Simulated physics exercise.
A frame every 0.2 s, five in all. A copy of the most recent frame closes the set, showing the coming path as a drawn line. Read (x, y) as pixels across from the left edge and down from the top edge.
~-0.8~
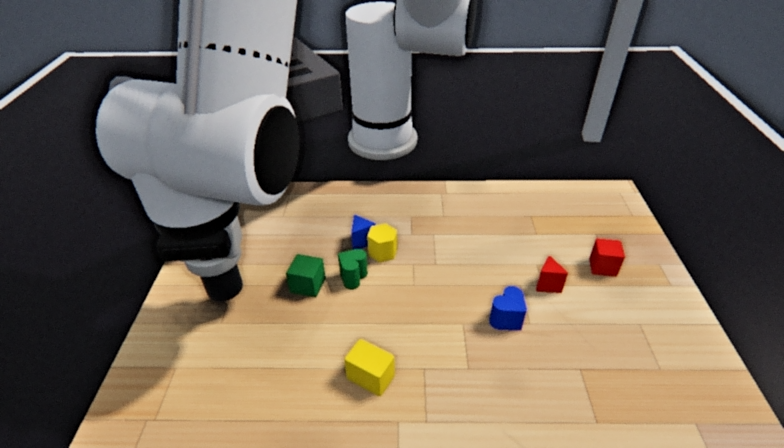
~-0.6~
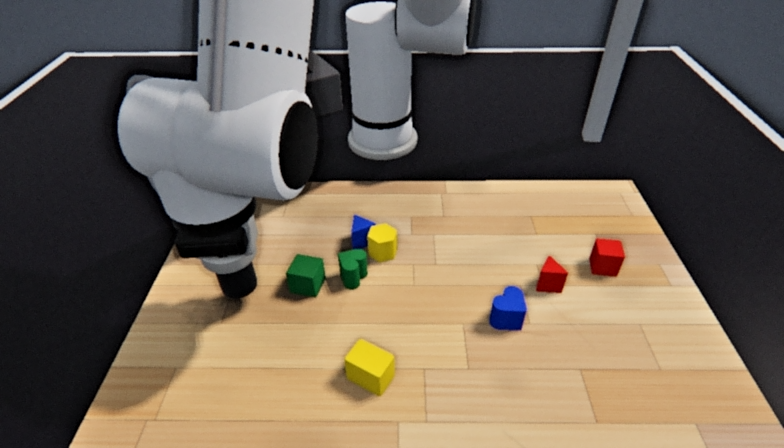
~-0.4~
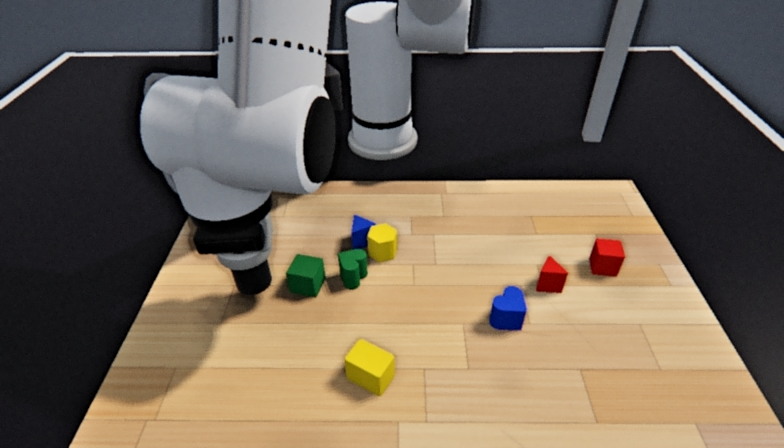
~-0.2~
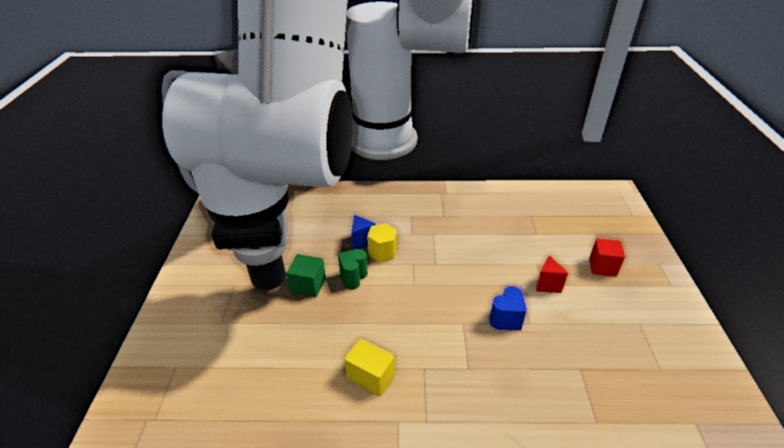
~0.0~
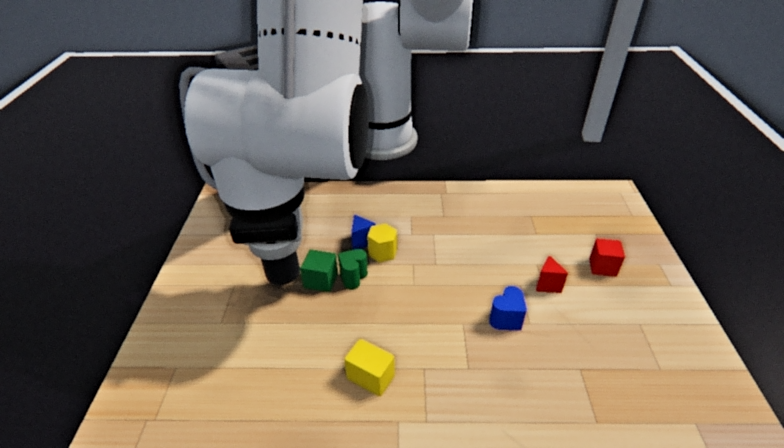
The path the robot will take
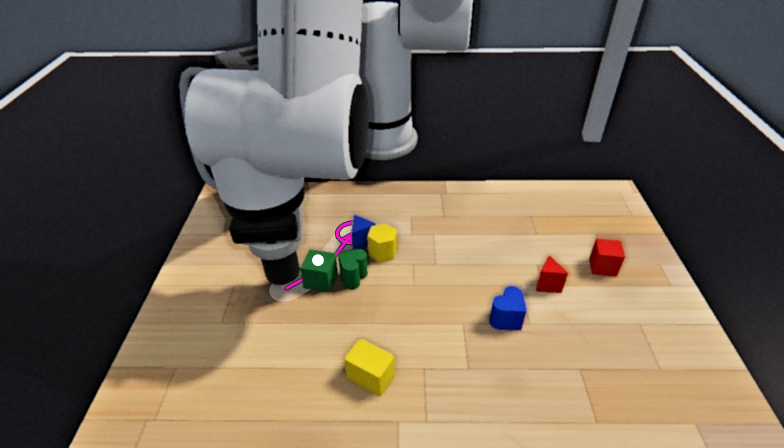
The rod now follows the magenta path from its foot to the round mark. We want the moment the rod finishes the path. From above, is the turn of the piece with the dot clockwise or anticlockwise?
From above, it turns clockwise.
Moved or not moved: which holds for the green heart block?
That block is shifted.
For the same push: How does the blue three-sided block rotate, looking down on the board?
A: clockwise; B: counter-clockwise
(B)
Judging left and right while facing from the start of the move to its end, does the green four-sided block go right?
Yes - that is the case.
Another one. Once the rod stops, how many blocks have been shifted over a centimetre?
When the path ends, I think you'll find three or more blocks out of place by more than 1 cm.
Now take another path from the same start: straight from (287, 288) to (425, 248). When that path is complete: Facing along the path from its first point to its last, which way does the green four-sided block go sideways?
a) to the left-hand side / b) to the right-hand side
Option b.
The drawn path runs from (287, 288) over (316, 272) and (338, 253) to (352, 233); the dot is on the green four-sided block.
The first path, step by step. One third of the way, rod (314, 257); green four-sided block (349, 246); green heart block (372, 253), turned 40° clockwise.
Two thirds of the way, rod (336, 238); green four-sided block (369, 237), turned 50° clockwise; green heart block (383, 254), turned 65° clockwise; blue three-sided block (371, 216), turned 55° anticlockwise; yellow hexagon (395, 229), turned 25° anticlockwise.
At the end, rod (351, 218); green four-sided block (369, 230), turned 100° clockwise; green heart block (383, 254), turned 65° clockwise; blue three-sided block (376, 212), turned 30° anticlockwise; yellow hexagon (401, 230), turned 25° anticlockwise.
